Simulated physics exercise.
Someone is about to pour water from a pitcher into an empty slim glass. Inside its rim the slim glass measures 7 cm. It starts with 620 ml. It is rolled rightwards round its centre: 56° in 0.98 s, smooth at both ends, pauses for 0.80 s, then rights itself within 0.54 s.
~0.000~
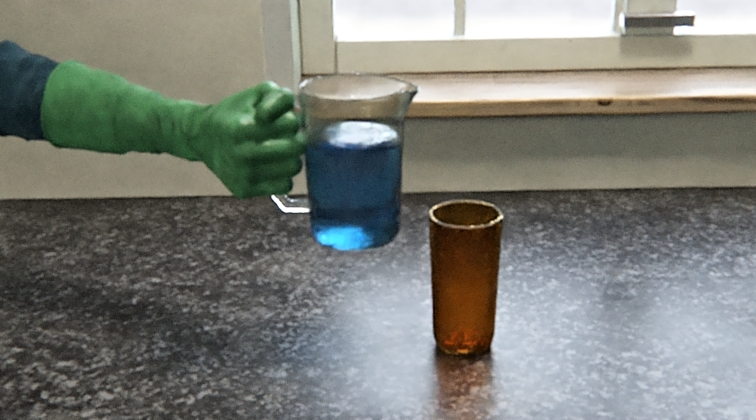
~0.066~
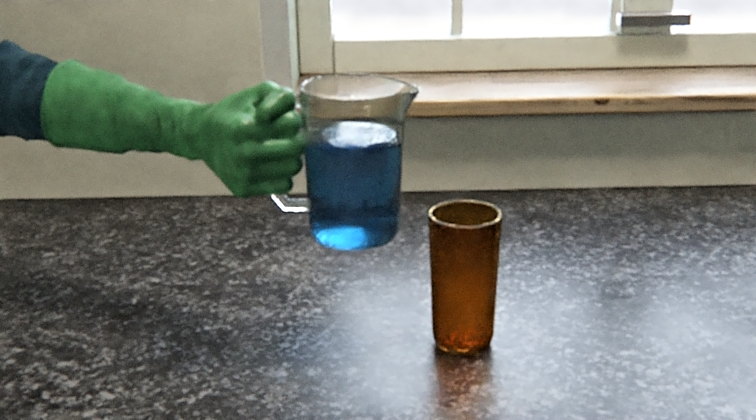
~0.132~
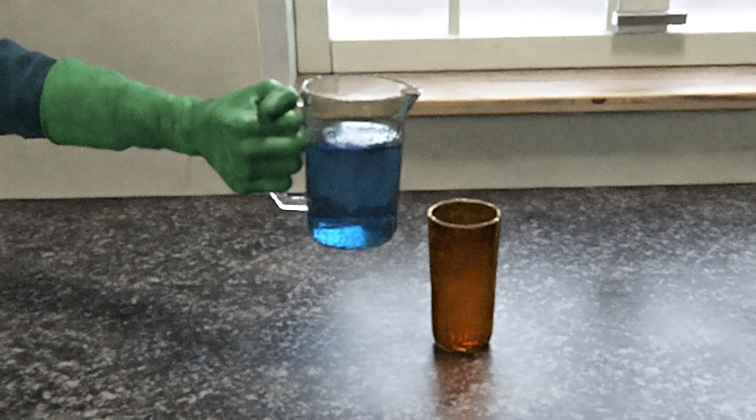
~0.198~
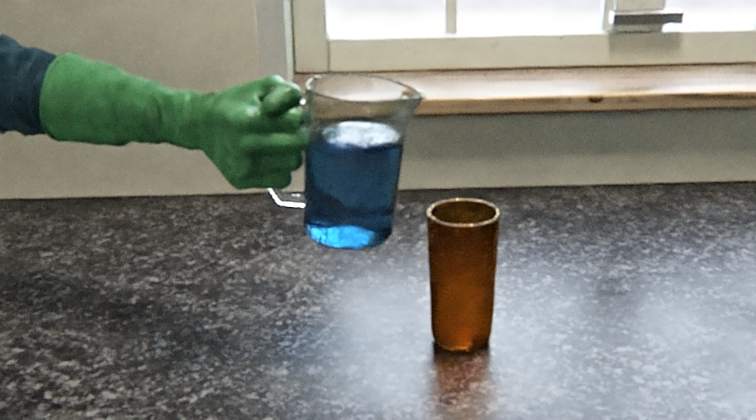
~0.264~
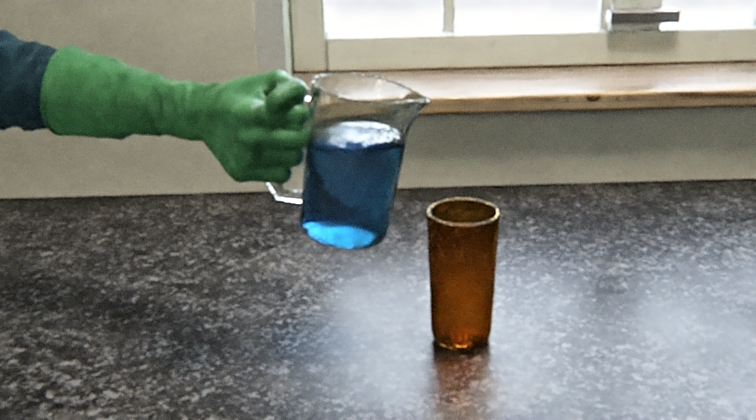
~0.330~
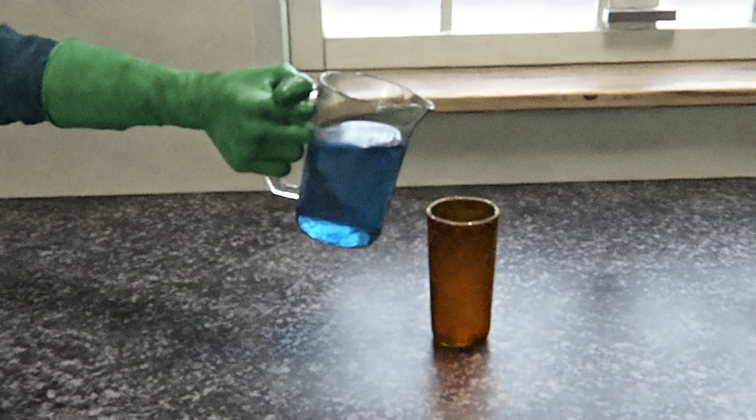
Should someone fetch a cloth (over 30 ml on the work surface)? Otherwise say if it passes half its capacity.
Outcome: Under half its capacity and no mess.
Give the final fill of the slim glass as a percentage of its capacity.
Near 30 in a hundred.
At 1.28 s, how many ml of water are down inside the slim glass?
Close to 70 ml.
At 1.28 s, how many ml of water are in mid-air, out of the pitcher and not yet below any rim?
About 10 ml.
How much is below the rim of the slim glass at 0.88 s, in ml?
Close to 5 ml.
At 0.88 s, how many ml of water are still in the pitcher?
Close to 600 ml.
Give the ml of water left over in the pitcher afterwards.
Close to 480 ml.
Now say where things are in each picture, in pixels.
In the first frame, it leans 0°; its right rim is at (420, 87); the water meets the walls at (318, 133) and (388, 131); the slim glass's rim runs from (431, 216) to (501, 215).
In the second frame, it leans 1°; its right rim is at (420, 88); the water meets the walls at (319, 133) and (388, 133).
In the third frame, it leans 2°; its right rim is at (422, 90); the water meets the walls at (320, 133) and (387, 135).
In the fourth frame, it leans 5°; its right rim is at (425, 94); the water meets the walls at (318, 134) and (392, 133).
In the fifth frame, it leans 9°; its right rim is at (430, 99); the water meets the walls at (320, 135) and (390, 133).
In the sixth frame, it leans 14°; its right rim is at (434, 105); the water meets the walls at (318, 136) and (392, 134).
Then, 0.88 s in, the tilt is 55° and the slim glass has 5 ml, the pitcher 600 ml, and 0 ml is on the work surface.
Then, 1.28 s in, the tilt is 56° and the slim glass has 75 ml, the pitcher 535 ml, and 0 ml is on the work surface.
Then, 1.70 s in, the tilt is 56° and the slim glass has 115 ml, the pitcher 495 ml, and 0 ml is on the work surface.
Then, 2.16 s in, the tilt is 12° and the slim glass has 135 ml, the pitcher 485 ml, and 0 ml is on the work surface.
Finally, the slim glass has 135 ml, the pitcher 485 ml, and 0 ml is on the work surface.
